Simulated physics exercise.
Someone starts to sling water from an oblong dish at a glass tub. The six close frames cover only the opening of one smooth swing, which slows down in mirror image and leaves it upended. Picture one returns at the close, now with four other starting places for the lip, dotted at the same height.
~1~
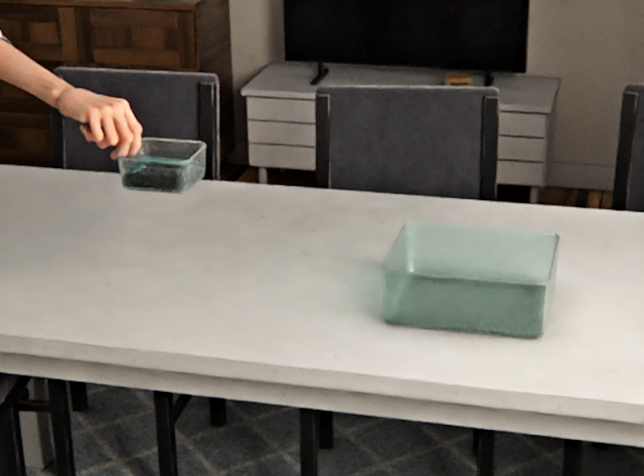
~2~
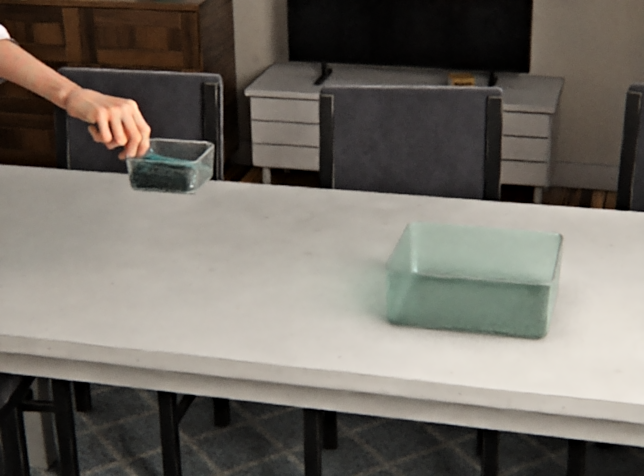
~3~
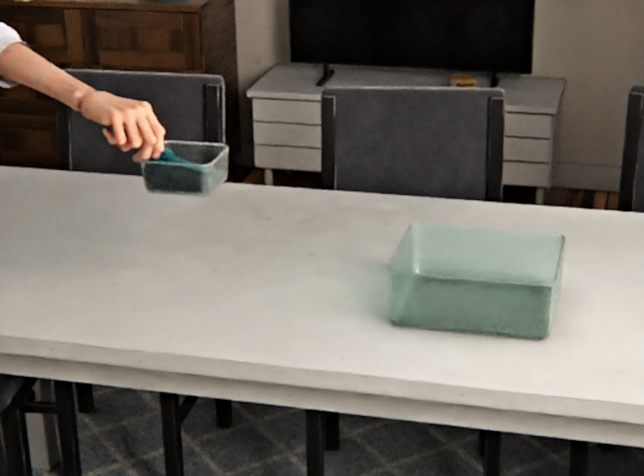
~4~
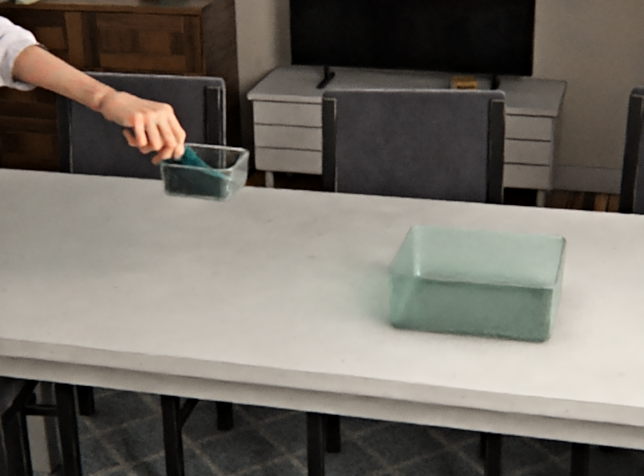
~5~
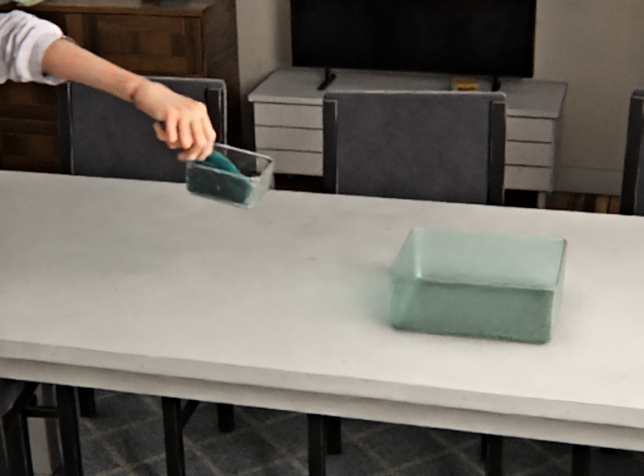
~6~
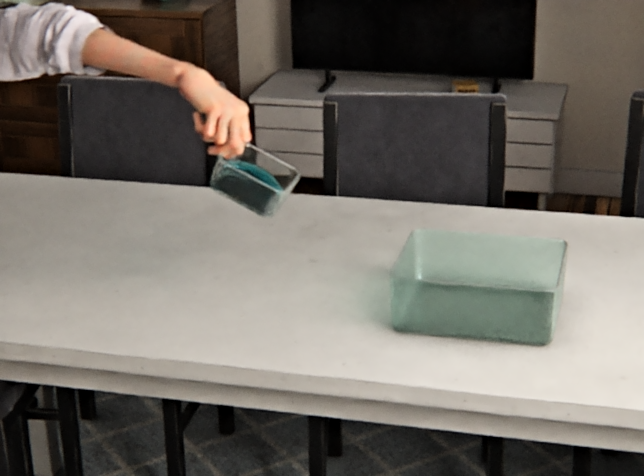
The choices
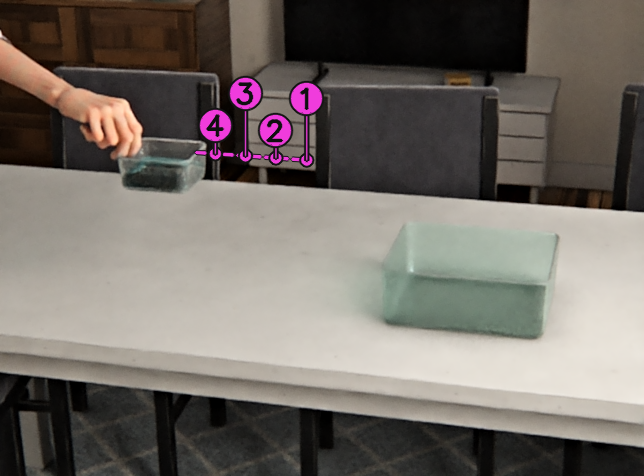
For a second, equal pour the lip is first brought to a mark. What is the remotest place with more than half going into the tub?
The answer is place 4.
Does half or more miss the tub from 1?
No, that is safe.
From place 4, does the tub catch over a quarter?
Yes, clearly.
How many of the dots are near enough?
All of the four.
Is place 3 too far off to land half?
No, that is safe.
On the marked copy, 1 at (306, 160); 2 at (275, 158); 3 at (245, 155); 4 at (215, 153).
Choosing 1, about 84 % lands in the tub, 2 % falls short and 14 % goes beside or beyond.
Choosing 2, about 92 % lands in the tub, 2 % falls short and 6 % goes beside or beyond.
Choosing 3, about 84 % lands in the tub, 11 % falls short and 5 % goes beside or beyond.
Choosing 4, about 67 % lands in the tub, 27 % falls short and 5 % goes beside or beyond.
